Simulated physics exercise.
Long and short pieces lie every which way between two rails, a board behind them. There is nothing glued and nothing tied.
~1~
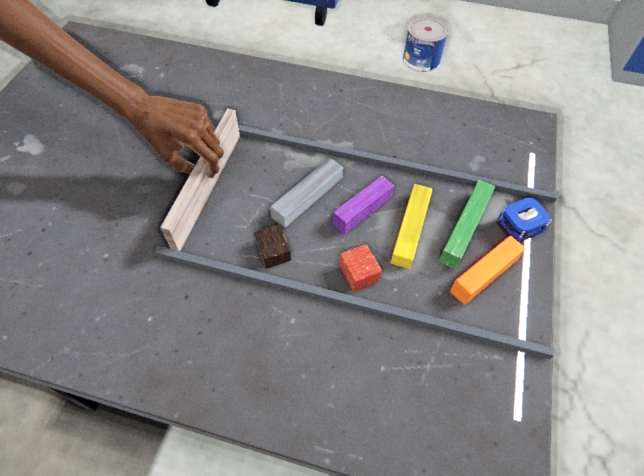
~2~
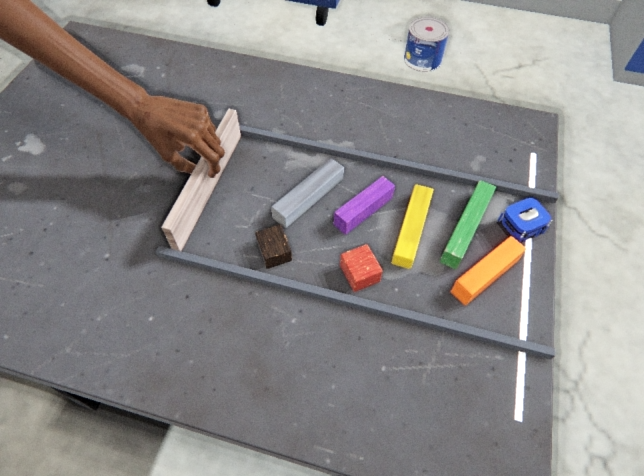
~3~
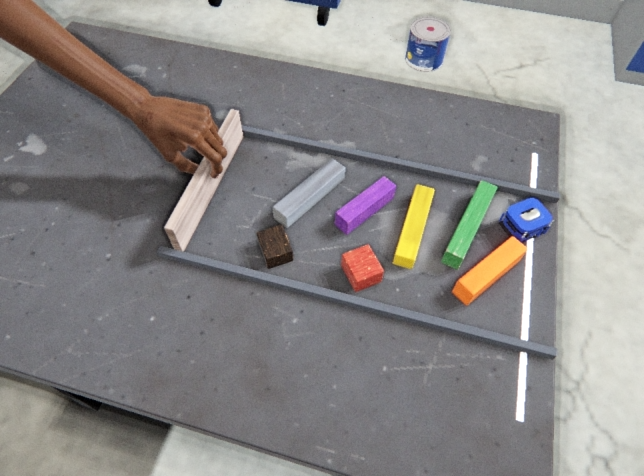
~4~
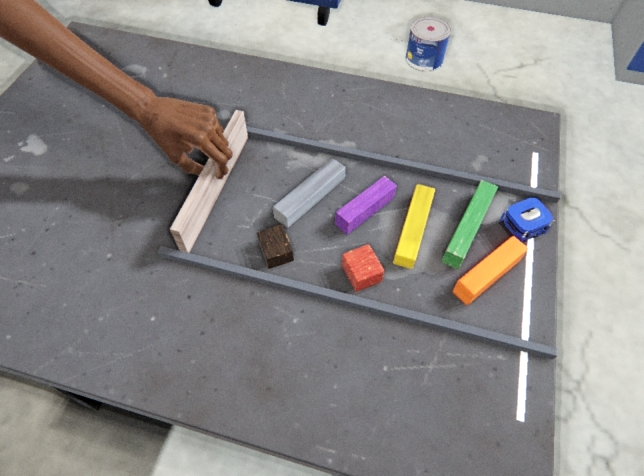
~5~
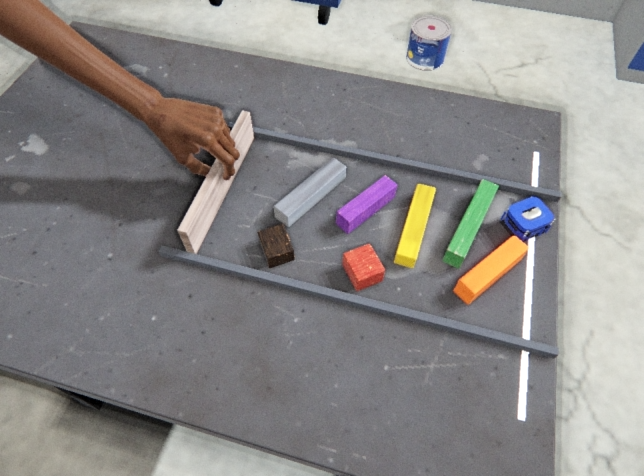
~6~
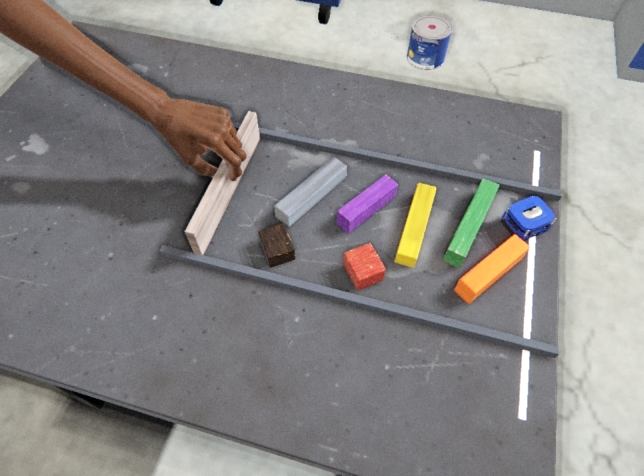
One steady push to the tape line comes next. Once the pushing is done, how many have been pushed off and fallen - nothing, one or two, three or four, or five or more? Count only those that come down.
By then five or more have fallen.
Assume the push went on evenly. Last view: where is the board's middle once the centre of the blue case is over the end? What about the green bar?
At (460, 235) for the blue case; at (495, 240) for the green bar.
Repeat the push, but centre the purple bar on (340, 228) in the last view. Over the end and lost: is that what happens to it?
Placed there, it goes off the edge.
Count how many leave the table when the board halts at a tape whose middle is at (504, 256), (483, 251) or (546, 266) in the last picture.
In order: 3, 2 and 6.
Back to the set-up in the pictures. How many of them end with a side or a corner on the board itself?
The number is 2.
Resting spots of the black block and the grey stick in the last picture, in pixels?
Black block: (546, 320); grey stick: (545, 244).
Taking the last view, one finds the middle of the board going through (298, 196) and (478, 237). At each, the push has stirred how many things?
That gives 2 for the first and 8 for the second.
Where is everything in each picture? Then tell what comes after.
The first picture shows blue case (523, 221); orange stick (488, 270); green bar (468, 223); board (205, 177); tape (526, 264).
The second picture shows orange stick (489, 270); grey stick (309, 192).
The third picture shows green bar (470, 224); black block (275, 247).
The fourth picture shows blue case (526, 221); red block (362, 268).
The fifth picture shows orange stick (491, 269); yellow stick (415, 224).
The sixth picture shows blue case (528, 219); orange stick (492, 269); green bar (472, 222); board (227, 180); tape (531, 263).
Early on, none off yet; blue case at rest near (528, 219); orange stick at rest near (492, 269); green bar at rest near (472, 222).
A while later, none off yet; blue case moving near (532, 220); orange stick travelled a little near (512, 277); green bar travelled a little near (497, 227).
Finally, the number that fall off is five or more; lost, purple bar, red block, yellow stick, green bar, orange stick and blue case.
